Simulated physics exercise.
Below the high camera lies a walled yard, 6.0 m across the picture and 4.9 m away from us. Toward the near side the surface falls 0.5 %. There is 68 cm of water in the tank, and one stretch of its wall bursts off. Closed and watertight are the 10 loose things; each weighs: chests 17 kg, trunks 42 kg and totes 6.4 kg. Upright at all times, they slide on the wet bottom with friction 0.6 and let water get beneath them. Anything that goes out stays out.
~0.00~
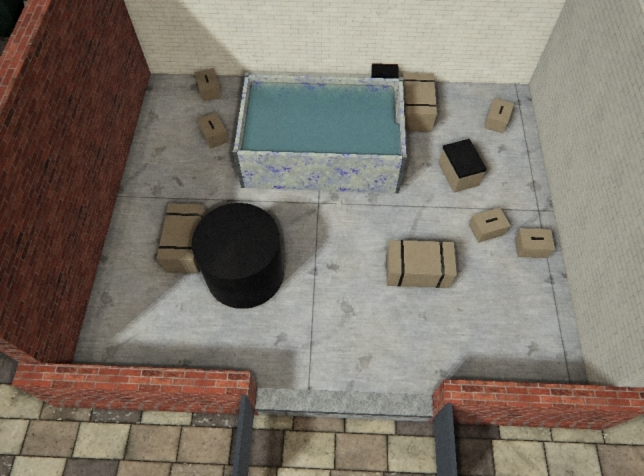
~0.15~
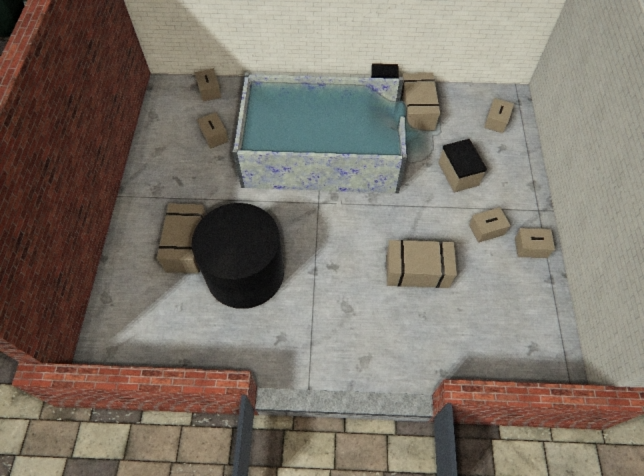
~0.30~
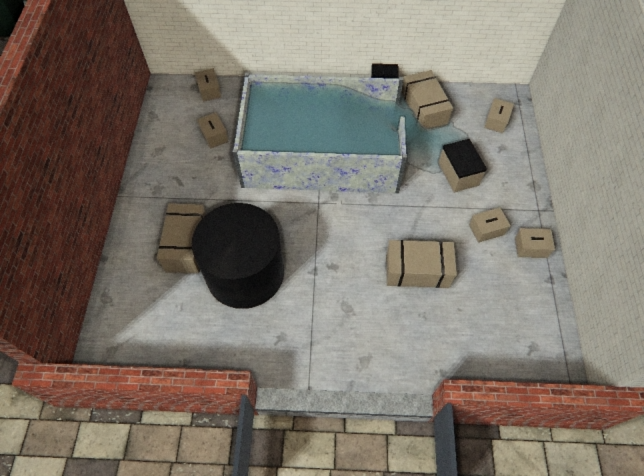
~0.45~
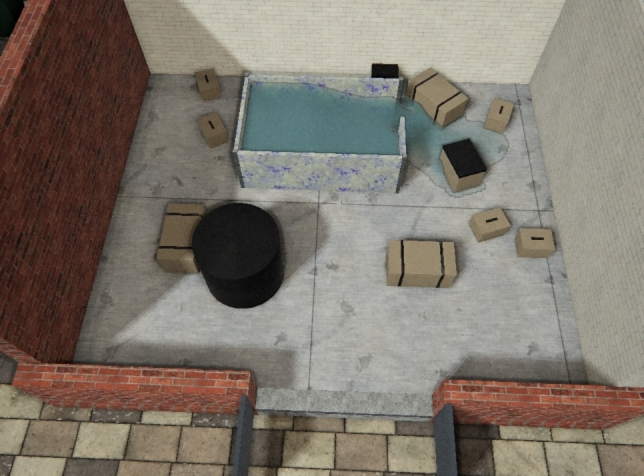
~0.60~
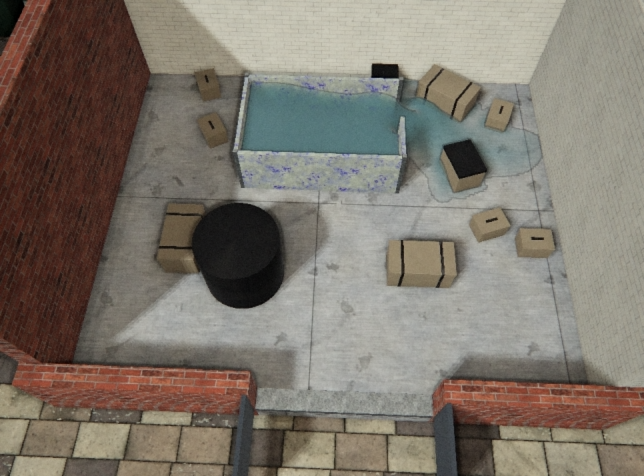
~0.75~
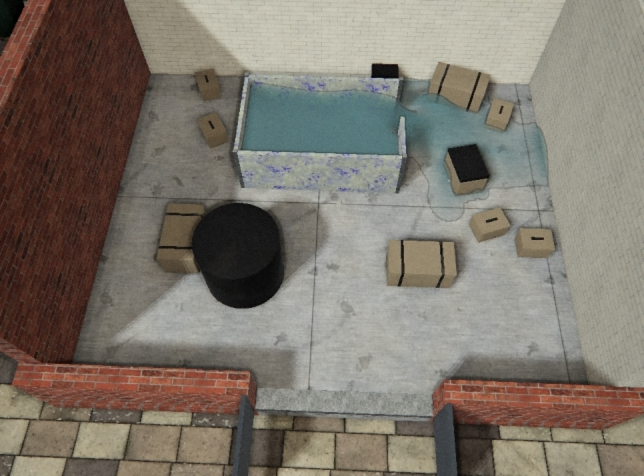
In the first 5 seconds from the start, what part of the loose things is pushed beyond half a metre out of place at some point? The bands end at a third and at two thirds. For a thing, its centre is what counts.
It ends in the middle band.
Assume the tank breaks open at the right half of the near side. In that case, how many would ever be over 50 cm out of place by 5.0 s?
Then it comes to 2.
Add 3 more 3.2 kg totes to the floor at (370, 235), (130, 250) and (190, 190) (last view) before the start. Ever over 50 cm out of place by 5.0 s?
First stays inside, second stays inside, third stays inside.
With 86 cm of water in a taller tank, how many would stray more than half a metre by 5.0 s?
It would come to 7 of them.
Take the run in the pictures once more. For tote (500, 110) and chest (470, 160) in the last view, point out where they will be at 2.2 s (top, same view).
Near (532, 78) and (485, 188).
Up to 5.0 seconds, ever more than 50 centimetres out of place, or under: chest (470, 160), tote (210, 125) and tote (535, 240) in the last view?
Well, in turn that's topping it, not reaching it, topping it.
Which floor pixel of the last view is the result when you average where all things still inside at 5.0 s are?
About (342, 196).
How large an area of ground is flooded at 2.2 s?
10.5 m2.
After 1.1 s 1 of 10 are over 50 cm from their spots; 1 afloat.
After 2.2 s 4 of 10 are over 50 cm from their spots; 2 afloat.
After 3.5 s 4 of 10 are over 50 cm from their spots; 3 afloat.
After 5.0 s 5 of 10 are over 50 cm from their spots, and 5 have been at some point; 1 afloat.
